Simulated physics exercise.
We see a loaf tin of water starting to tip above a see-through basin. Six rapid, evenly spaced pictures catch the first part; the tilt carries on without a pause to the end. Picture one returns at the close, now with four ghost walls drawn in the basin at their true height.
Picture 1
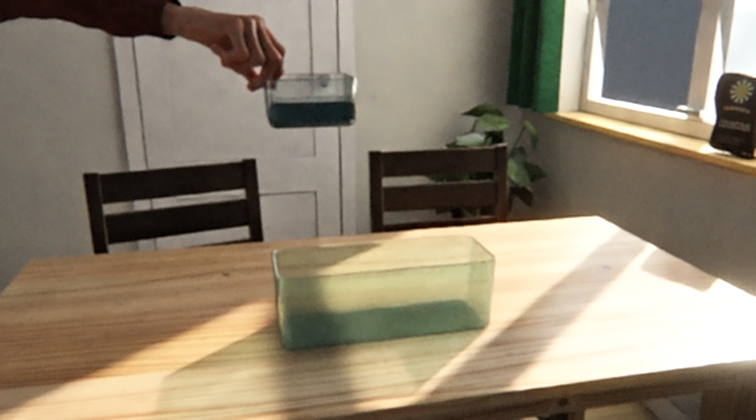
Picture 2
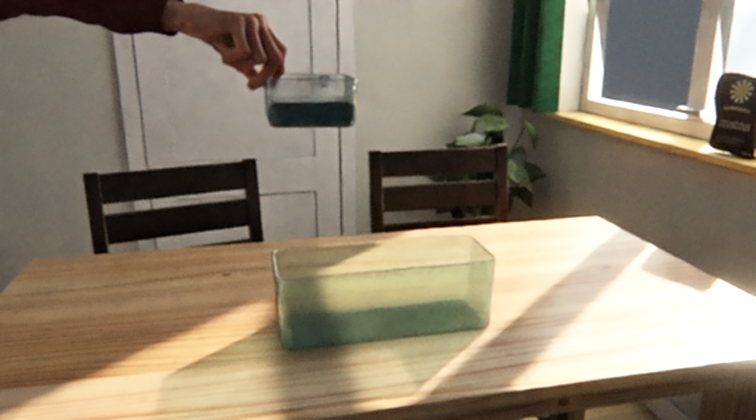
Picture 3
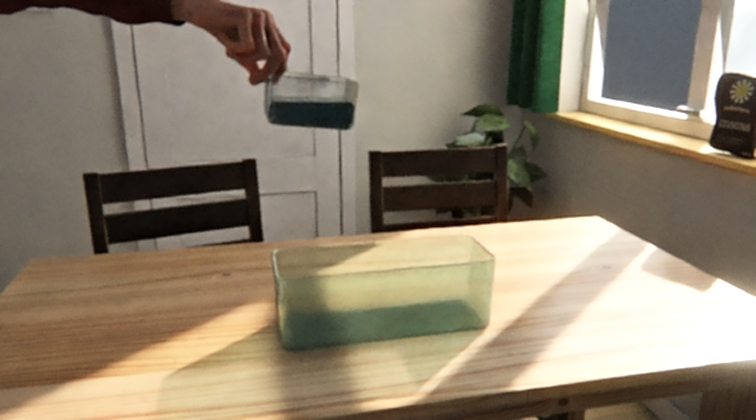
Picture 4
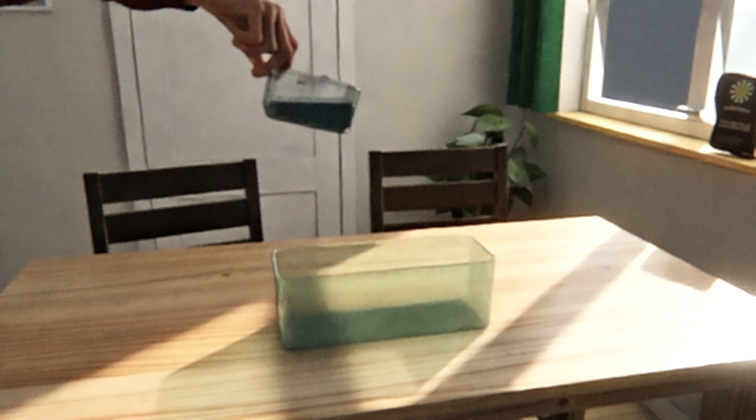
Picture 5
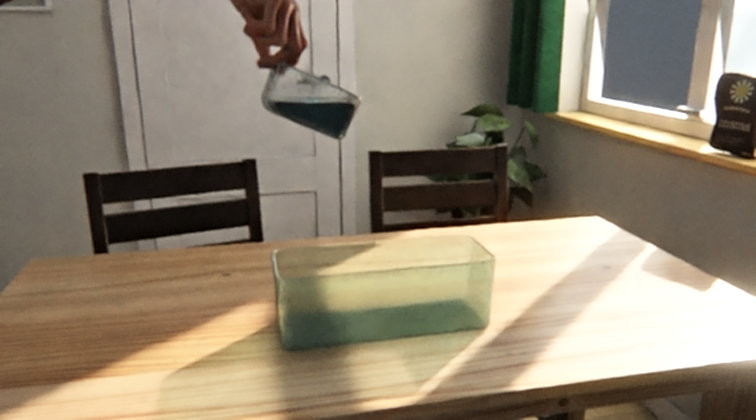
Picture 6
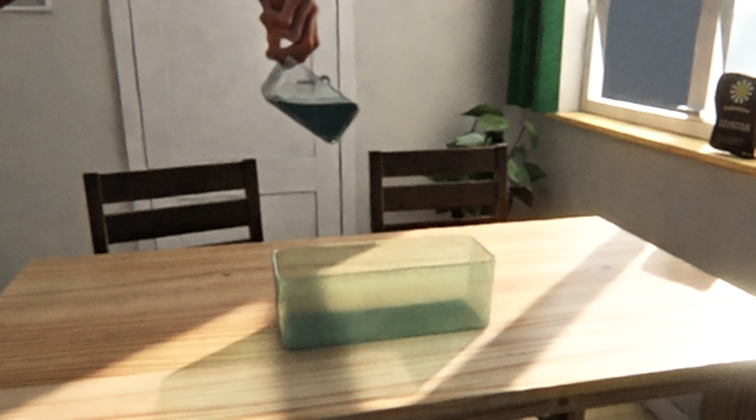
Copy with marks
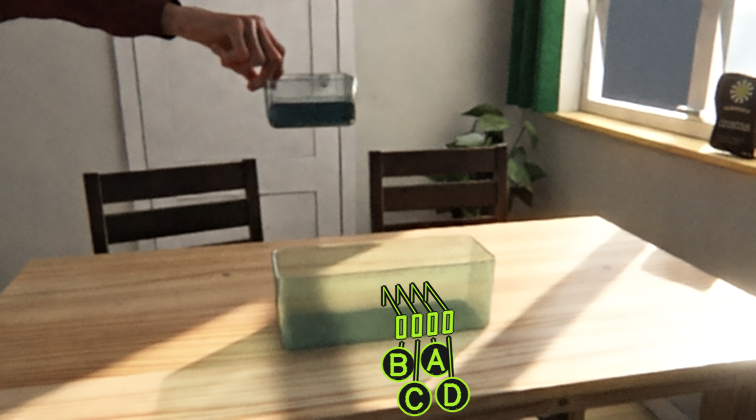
A small clear container of dark bluish liquid, held by a hand above a larger see-through basin on a wooden table, stays nearly level at first, then tilts steadily down to the right as the hand rises over it.
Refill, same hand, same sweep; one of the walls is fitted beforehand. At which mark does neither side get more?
The best slot is B.
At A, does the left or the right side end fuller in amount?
The left one.
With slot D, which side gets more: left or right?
More ends on the left.
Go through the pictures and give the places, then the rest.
Upright, lip at (349, 75); basin from (281, 349) to (489, 326); nothing has left yet, in the first picture.
Upright, lip at (350, 77); nothing has left yet, in the second picture.
Tipped about 7°, lip at (352, 80); nothing has left yet, in the third picture.
Tipped about 14°, lip at (353, 86); nothing has left yet, in the fourth picture.
Tipped about 25°, lip at (355, 94); nothing has left yet, in the fifth picture.
Tipped about 37°, lip at (355, 104); nothing has left yet, in the sixth picture.
In lime, A at (433, 339); B at (402, 342); C at (417, 340); D at (448, 337).
For slot A, about 88 % ends left of the wall and 10 % right of it.
For slot B, about 48 % ends left of the wall and 50 % right of it.
For slot C, about 77 % ends left of the wall and 20 % right of it; 3 % is lost outside.
For slot D, about 86 % ends left of the wall and 11 % right of it; 3 % is lost outside.
